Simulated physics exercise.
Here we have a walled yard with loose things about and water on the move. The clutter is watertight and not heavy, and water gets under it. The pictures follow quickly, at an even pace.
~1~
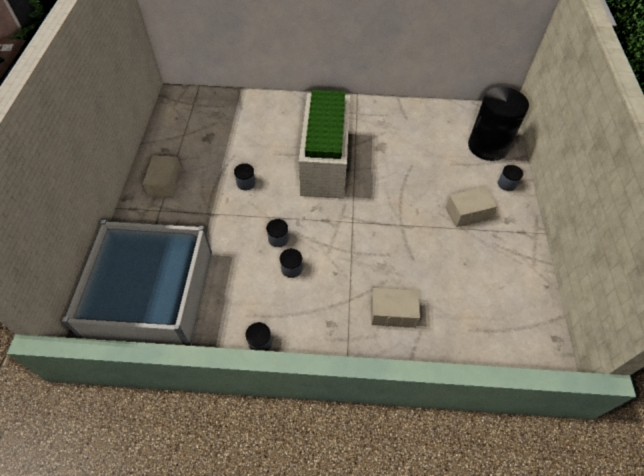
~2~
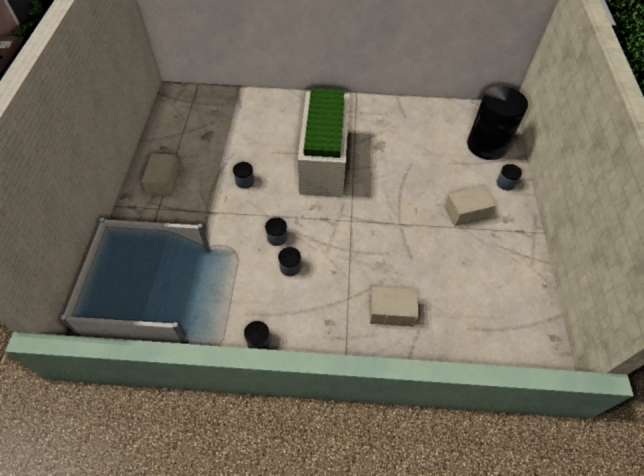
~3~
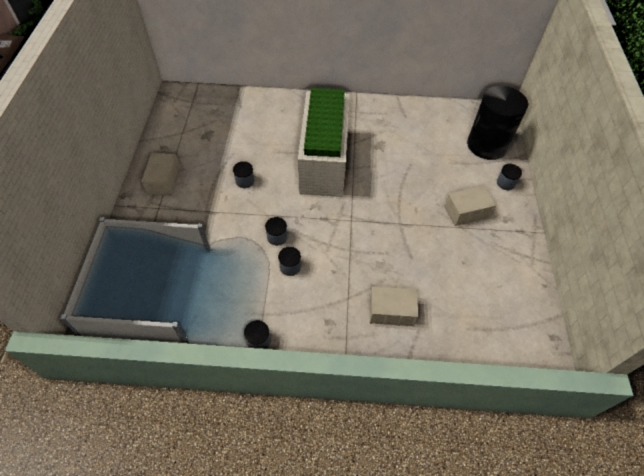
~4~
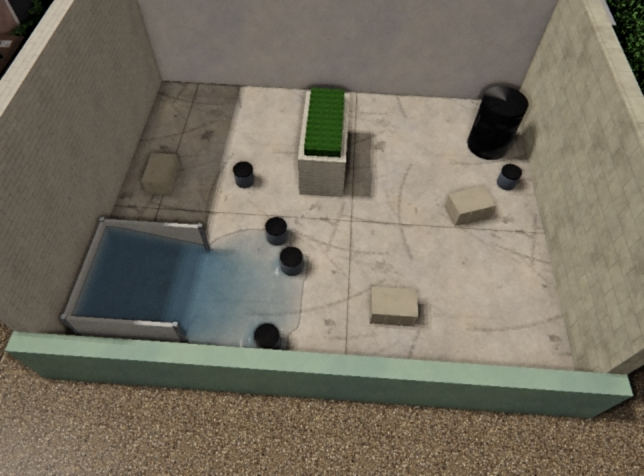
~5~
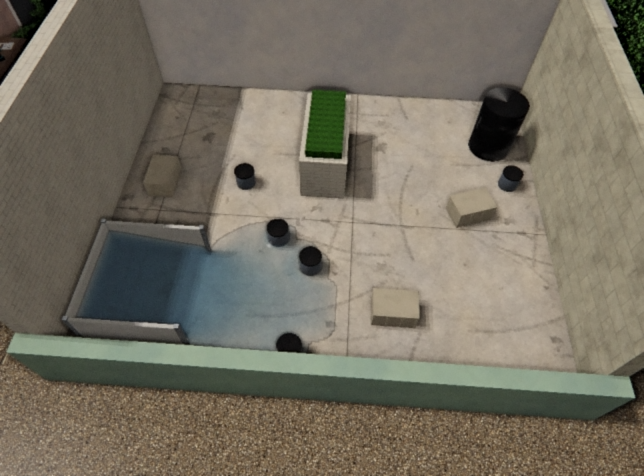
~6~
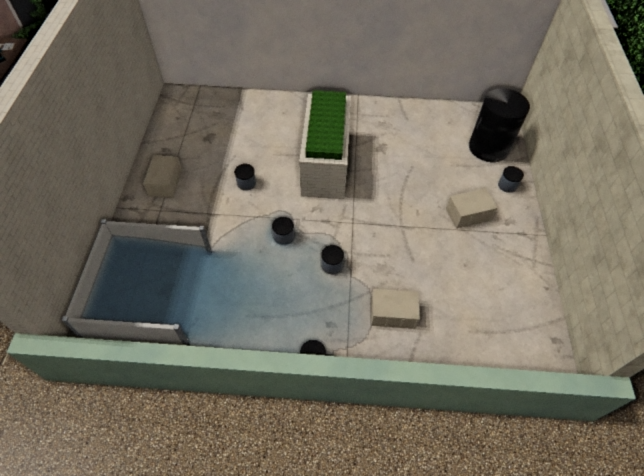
Water spreading rightward from an opened tank across a walled yard, pushing several small black pails along the ground past pale blocks.
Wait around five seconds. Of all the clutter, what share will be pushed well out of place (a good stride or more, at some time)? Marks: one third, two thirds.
Share: Two thirds or more.
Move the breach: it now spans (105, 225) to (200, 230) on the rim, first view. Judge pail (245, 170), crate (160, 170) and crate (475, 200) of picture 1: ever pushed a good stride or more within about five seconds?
In turn: That far or more, that far or more, less than that.
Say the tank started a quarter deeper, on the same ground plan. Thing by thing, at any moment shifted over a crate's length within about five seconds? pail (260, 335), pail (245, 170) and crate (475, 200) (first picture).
One after the other: Yes, no, that far or more.
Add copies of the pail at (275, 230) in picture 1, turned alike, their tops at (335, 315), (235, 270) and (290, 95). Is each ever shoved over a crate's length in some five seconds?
One after the other: Swept aside, pushed that far, under that.
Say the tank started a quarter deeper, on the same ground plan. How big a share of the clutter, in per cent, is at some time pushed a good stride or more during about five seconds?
Some 80 per cent.
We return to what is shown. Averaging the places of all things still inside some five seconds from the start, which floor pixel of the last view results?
Around (415, 193).
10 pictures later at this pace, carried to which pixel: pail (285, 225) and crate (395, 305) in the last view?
Near (411, 190) and (542, 310).
A moment on, 3 of 8 are well off their spots; 1 afloat.
Next, 4 of 8 are well off their spots; 2 afloat.
Later, 5 of 8 are well off their spots; 6 afloat.
In the end, 6 of 8 are well off their spots, and 6 have been at some point; 6 afloat.
